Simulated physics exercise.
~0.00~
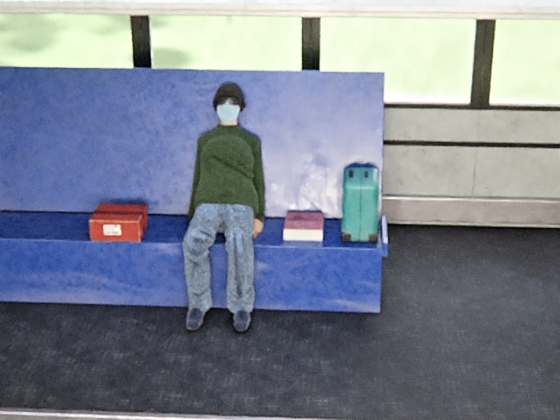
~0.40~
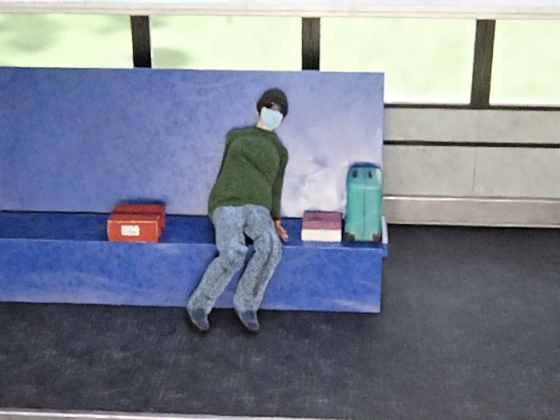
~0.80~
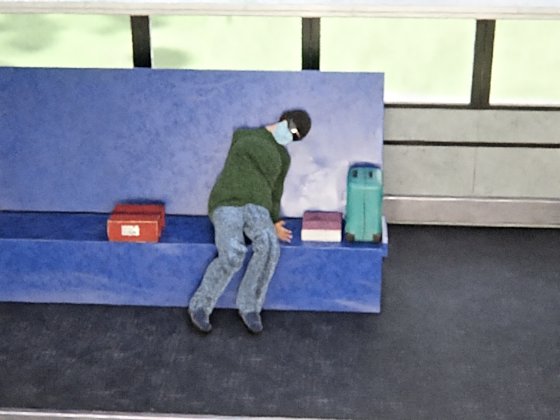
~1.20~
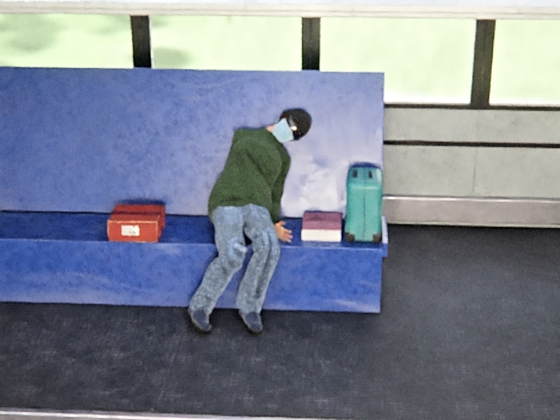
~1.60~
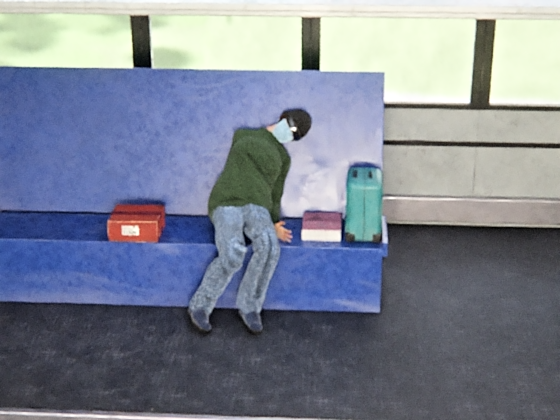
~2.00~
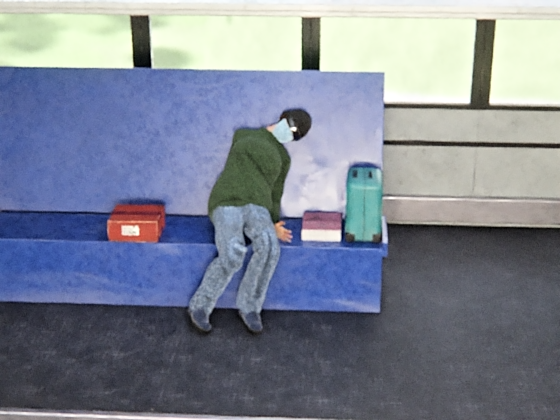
On a blue bench, a masked passenger and the bags shift right; the passenger slumps sideways, still seated.
